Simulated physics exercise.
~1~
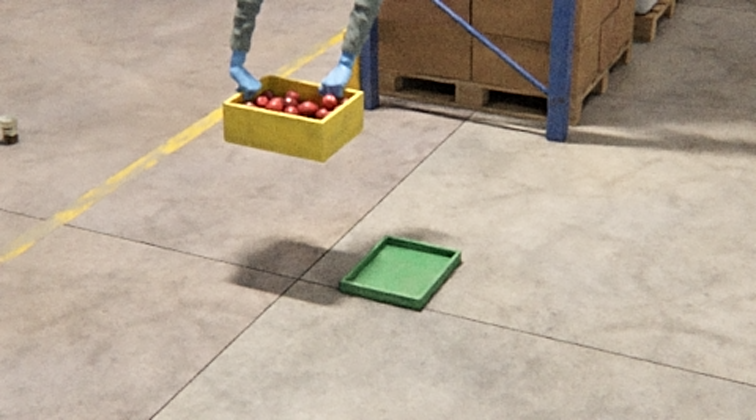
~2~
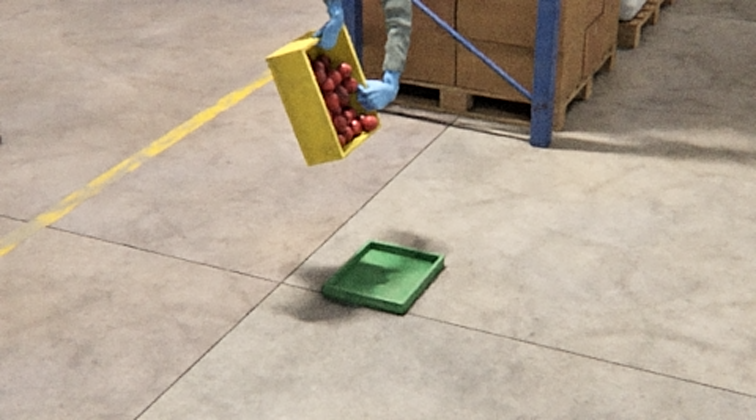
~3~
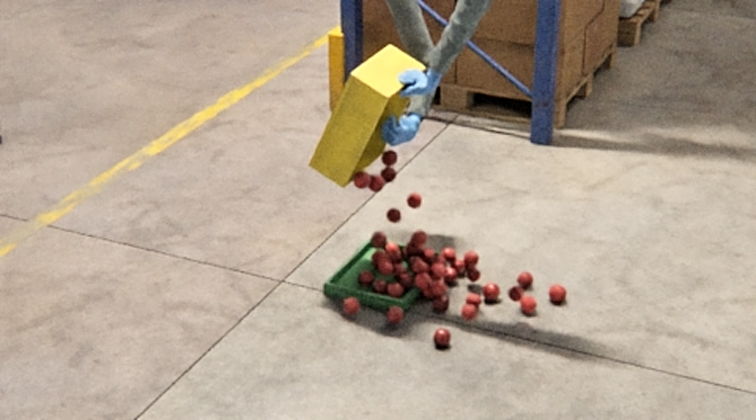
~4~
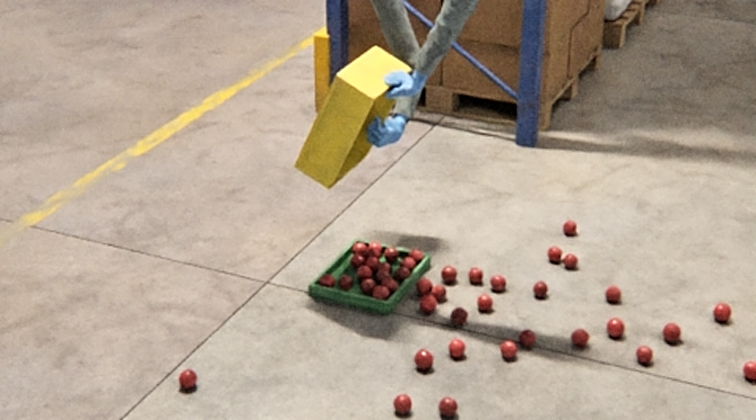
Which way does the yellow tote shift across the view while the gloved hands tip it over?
It shifts a little way to the right as the hands tip it and the apples pour out.
